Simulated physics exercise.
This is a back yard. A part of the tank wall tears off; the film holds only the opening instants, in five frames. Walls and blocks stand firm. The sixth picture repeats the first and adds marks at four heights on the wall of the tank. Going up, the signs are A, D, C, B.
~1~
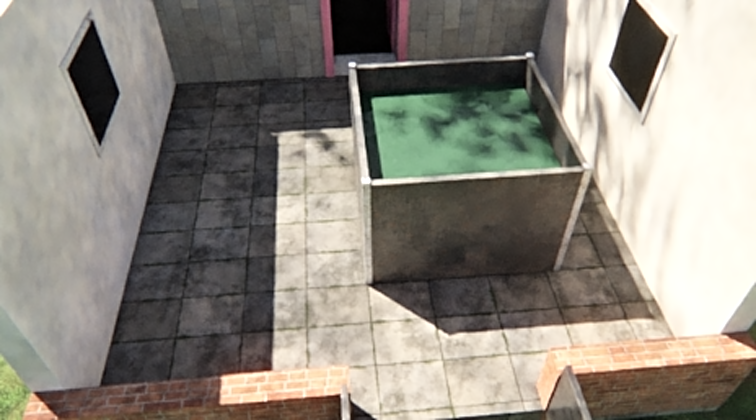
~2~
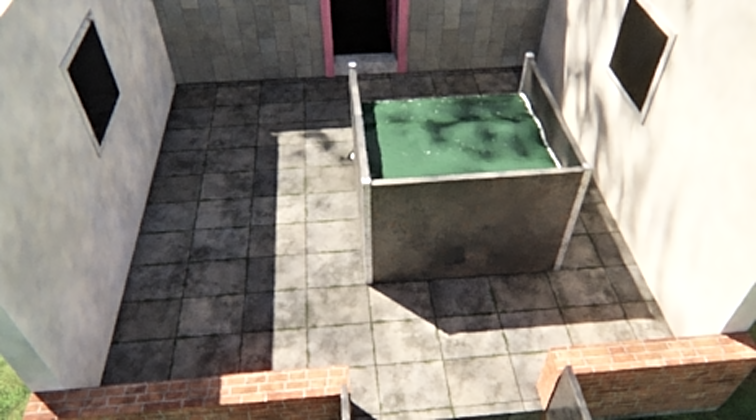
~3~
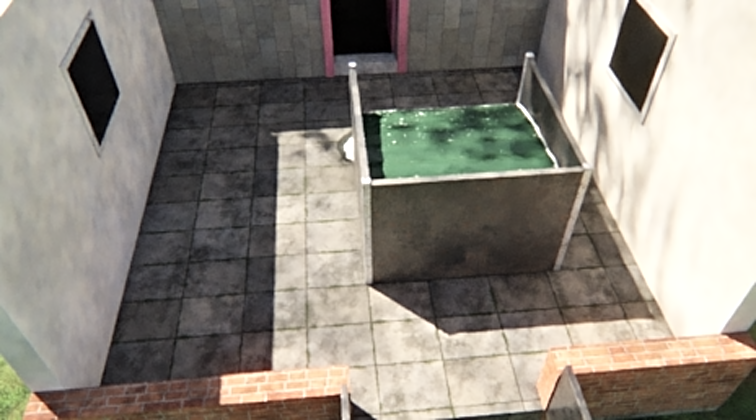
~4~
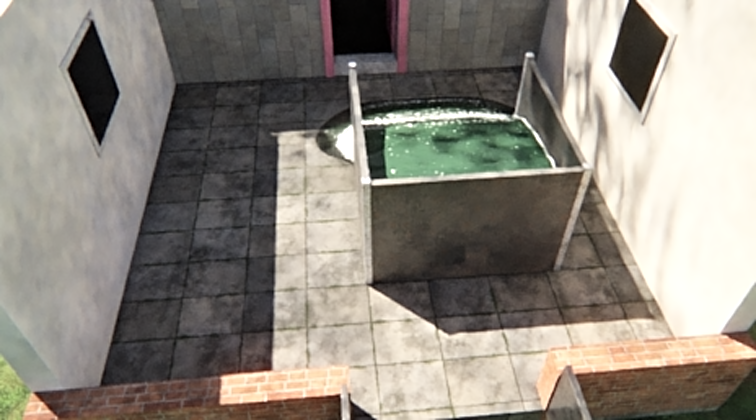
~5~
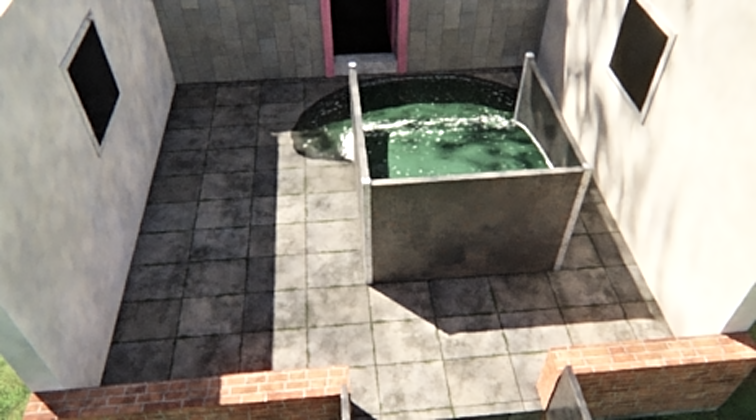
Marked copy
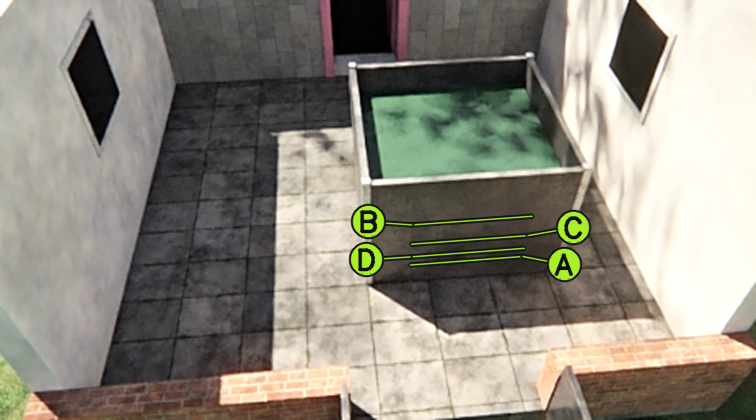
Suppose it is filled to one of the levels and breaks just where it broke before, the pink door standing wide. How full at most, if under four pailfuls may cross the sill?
Use level D.
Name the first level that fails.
The answer is C.
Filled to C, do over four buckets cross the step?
Yes, it does.
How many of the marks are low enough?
Two.
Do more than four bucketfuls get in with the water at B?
Yes, that goes wrong.
On the marked copy, A at (466, 260); B at (472, 220); C at (469, 239); D at (467, 252); from the bottom up A, D, C, B.
With A, nothing gets over.
With B, dozens of bucketfuls pour in.
With C, about 9 bucketfuls get in.
With D, a bucket or two gets in.
